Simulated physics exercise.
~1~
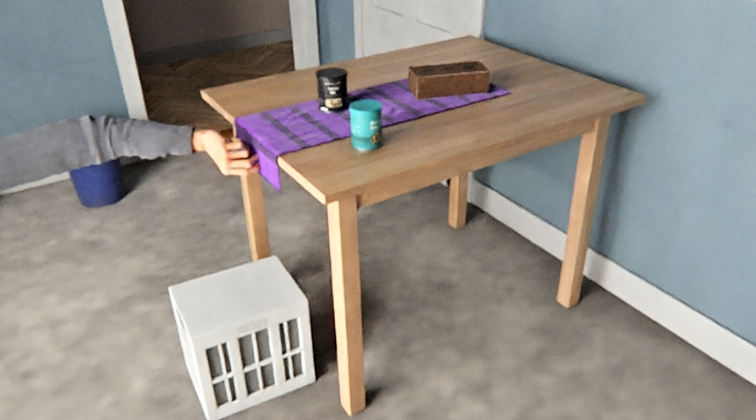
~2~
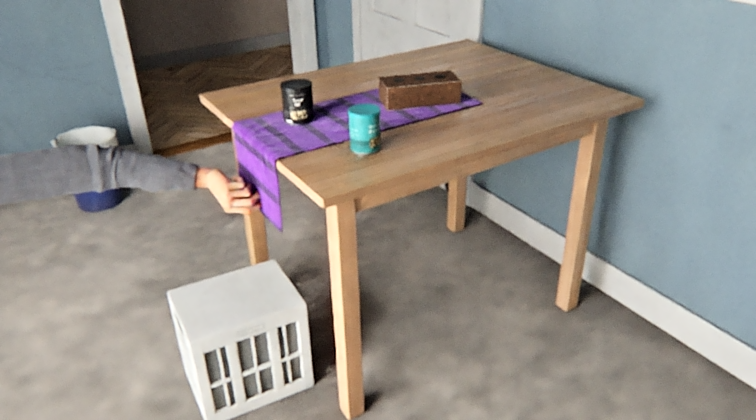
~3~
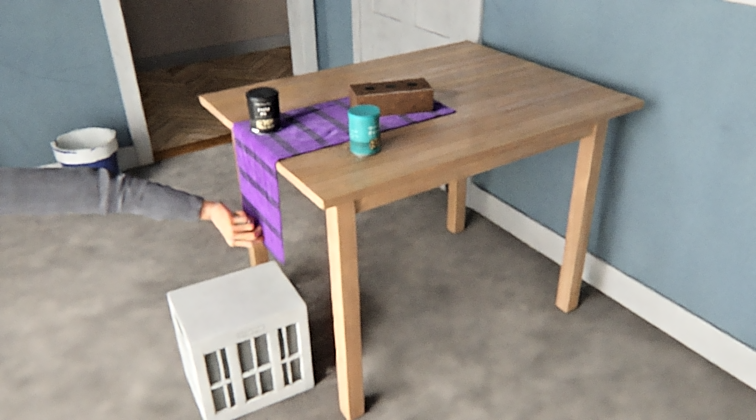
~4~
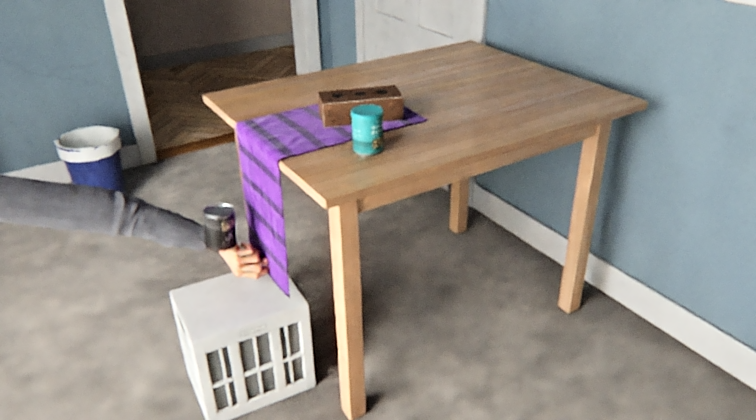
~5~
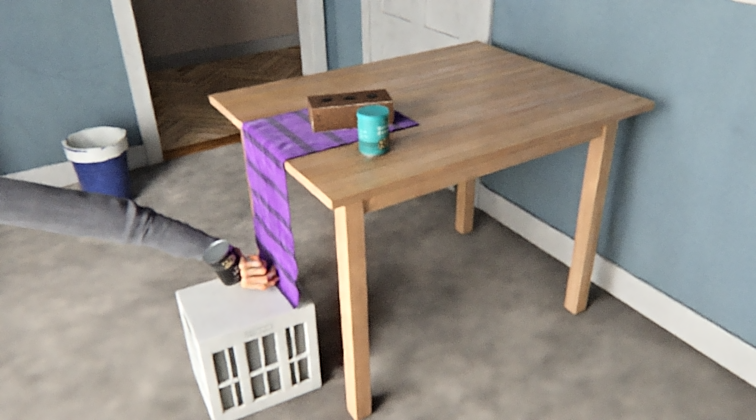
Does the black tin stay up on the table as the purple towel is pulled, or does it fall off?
The black tin is carried along with the towel and falls off the edge. The turquoise tin stays up on the table.
